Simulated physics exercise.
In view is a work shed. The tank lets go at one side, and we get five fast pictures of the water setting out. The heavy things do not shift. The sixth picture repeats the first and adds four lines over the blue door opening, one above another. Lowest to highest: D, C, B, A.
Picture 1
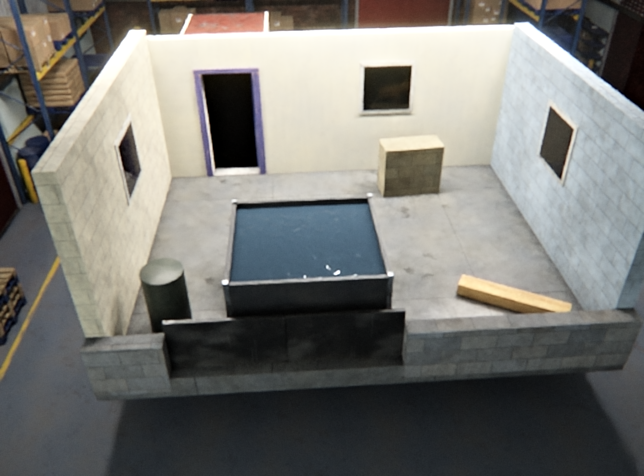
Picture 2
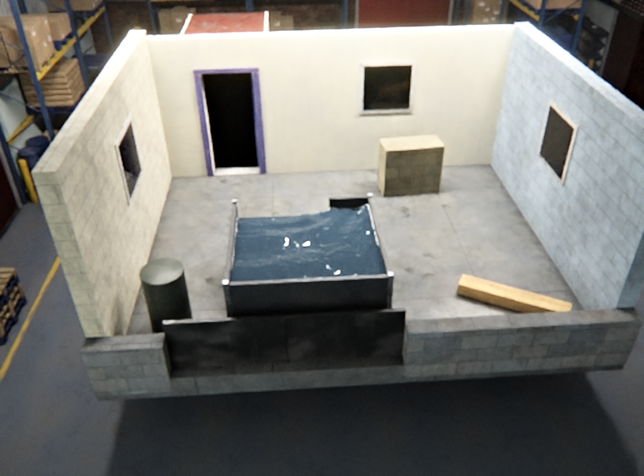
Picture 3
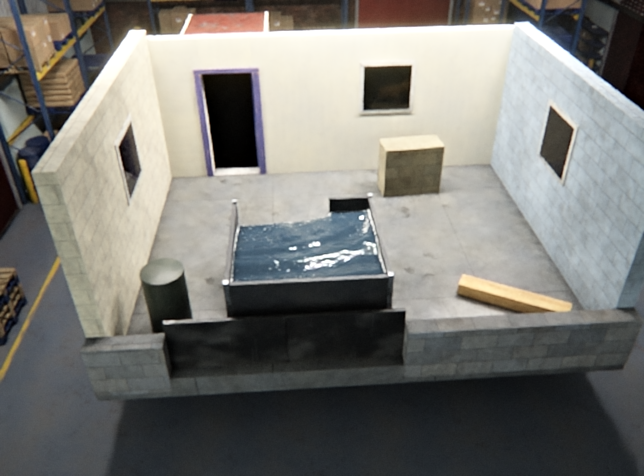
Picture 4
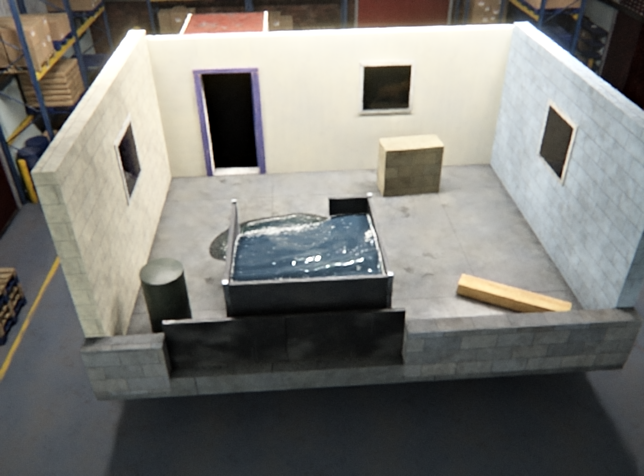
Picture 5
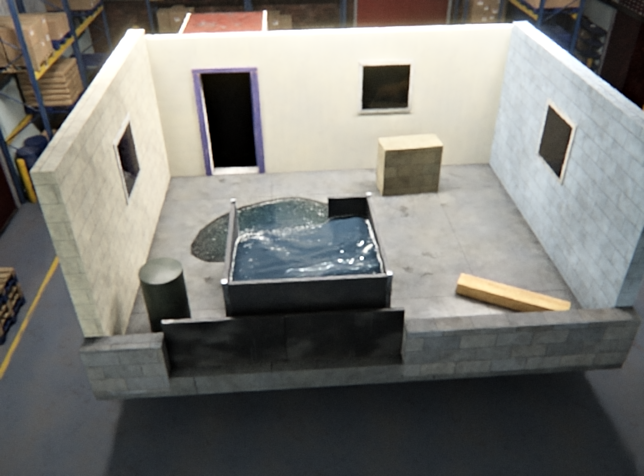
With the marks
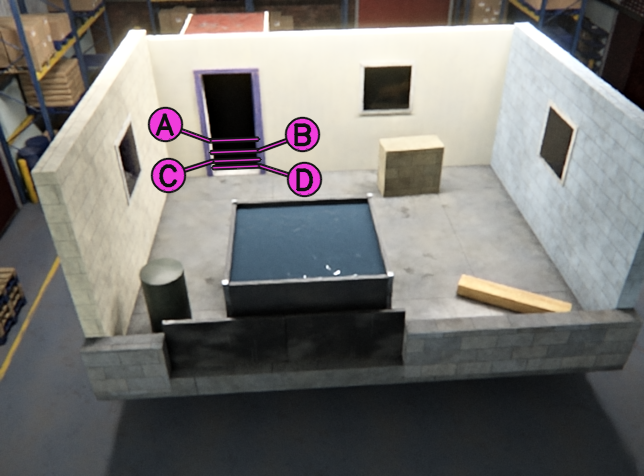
A square black tank of dark blue water sits in a roofless work shed with pale block walls, seen from above at the front. A blue-framed doorway stands behind it, a dull green drum at left, a tan box at back right and yellowish timber at right. While the camera stays still, the tank's back opens, the water churns with white streaks, and a rounded sheet spreads across the grey floor behind and leftward.
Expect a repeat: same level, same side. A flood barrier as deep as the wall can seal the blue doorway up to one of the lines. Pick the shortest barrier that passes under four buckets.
Choose B.
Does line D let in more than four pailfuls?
Yes, that goes wrong.
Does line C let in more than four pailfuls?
Yes.
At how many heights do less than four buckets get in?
Two.
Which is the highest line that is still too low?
Line C.
On the marked copy, A at (233, 140); B at (235, 151); C at (235, 160); D at (236, 166); from the bottom up D, C, B, A.
If A is chosen, nothing gets over.
If B is chosen, a splash gets over, under a bucket.
If C is chosen, about 9 bucketfuls get in.
If D is chosen, dozens of bucketfuls pour in.
